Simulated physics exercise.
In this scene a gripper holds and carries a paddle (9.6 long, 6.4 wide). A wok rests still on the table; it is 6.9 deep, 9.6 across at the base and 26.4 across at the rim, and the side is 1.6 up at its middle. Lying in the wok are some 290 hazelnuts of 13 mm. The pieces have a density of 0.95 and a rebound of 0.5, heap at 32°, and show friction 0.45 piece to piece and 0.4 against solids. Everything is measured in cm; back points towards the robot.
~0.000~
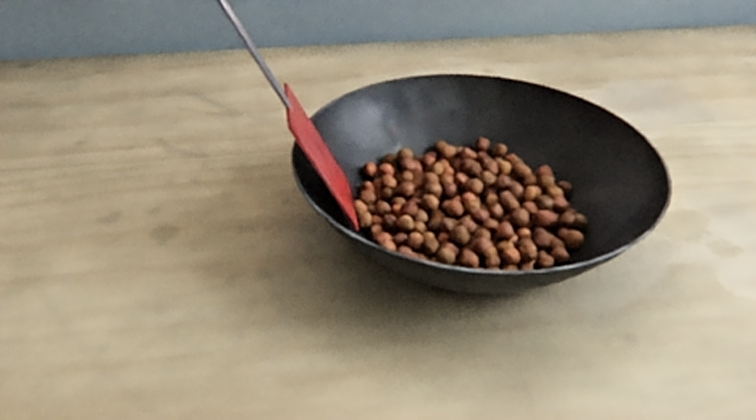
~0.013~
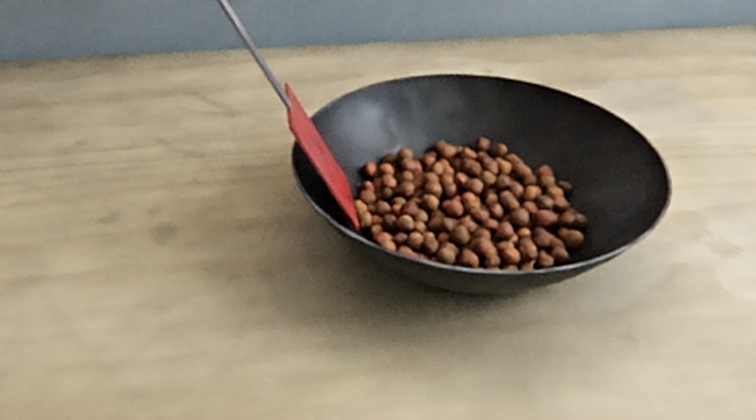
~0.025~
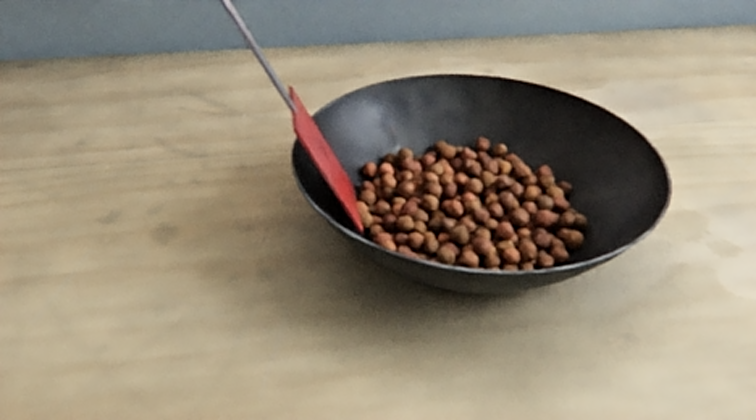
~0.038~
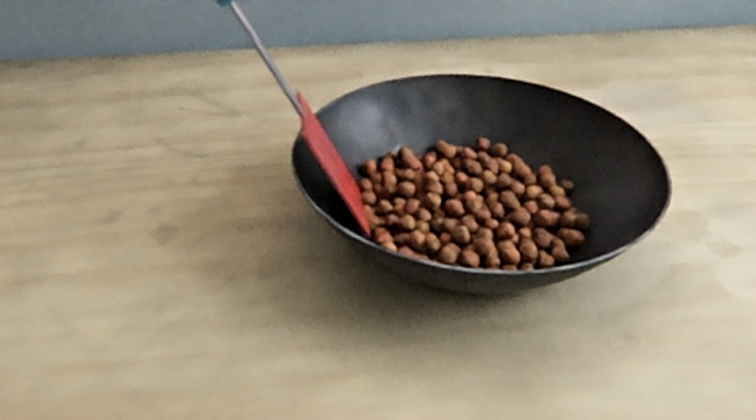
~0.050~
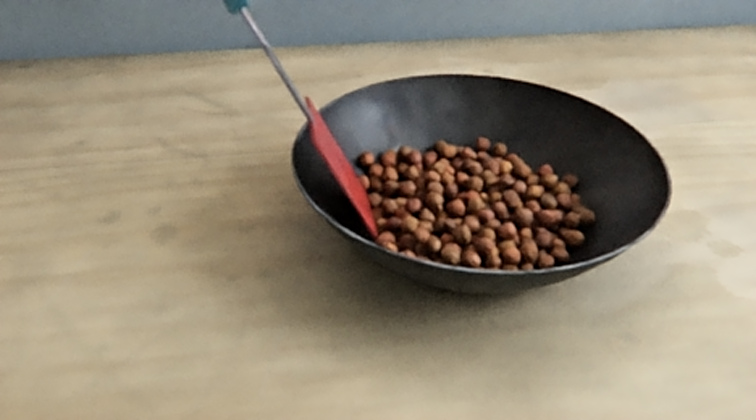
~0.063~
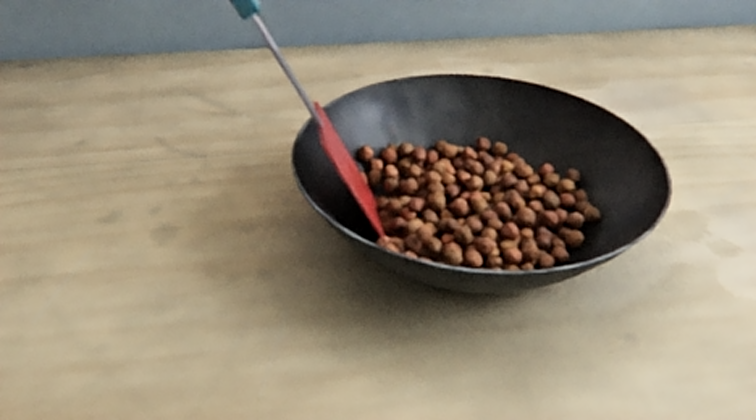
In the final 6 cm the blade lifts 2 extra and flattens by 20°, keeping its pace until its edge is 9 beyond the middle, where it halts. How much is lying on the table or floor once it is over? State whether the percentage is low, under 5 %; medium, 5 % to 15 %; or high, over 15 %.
The percentage is medium.
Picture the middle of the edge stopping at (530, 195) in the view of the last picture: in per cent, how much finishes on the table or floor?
Something close to 0 in a hundred.
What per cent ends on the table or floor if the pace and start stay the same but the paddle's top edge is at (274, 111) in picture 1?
Some 10 per cent.
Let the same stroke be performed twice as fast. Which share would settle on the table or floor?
Estimated share: Some 25 %.
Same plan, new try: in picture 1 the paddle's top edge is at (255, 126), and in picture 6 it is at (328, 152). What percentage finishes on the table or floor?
My guess would be close to 30 per cent.
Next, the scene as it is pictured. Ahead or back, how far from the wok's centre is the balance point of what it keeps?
It sits near 3.5 centimetres ahead of centre.
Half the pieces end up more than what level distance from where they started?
Near 3 cm, measured level.
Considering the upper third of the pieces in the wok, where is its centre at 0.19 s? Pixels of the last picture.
Near (520, 186).
After 0.19 s, sloping 64°, highest piece 5 above the table; 287 in the wok.
After 0.32 s, sloping 57°, highest piece 7 above the table; 287 in the wok.
After 0.58 s, sloping 44°, highest piece 9 above the table; 262 in the wok, 17 on the table or floor, 8 on the blade or in flight.
After 1.63 s, sloping 44°, highest piece 7 above the table; 261 in the wok, 26 on the table or floor.
In the end, 261 in the wok, 26 on the table or floor. That is 9 % on the table or floor.
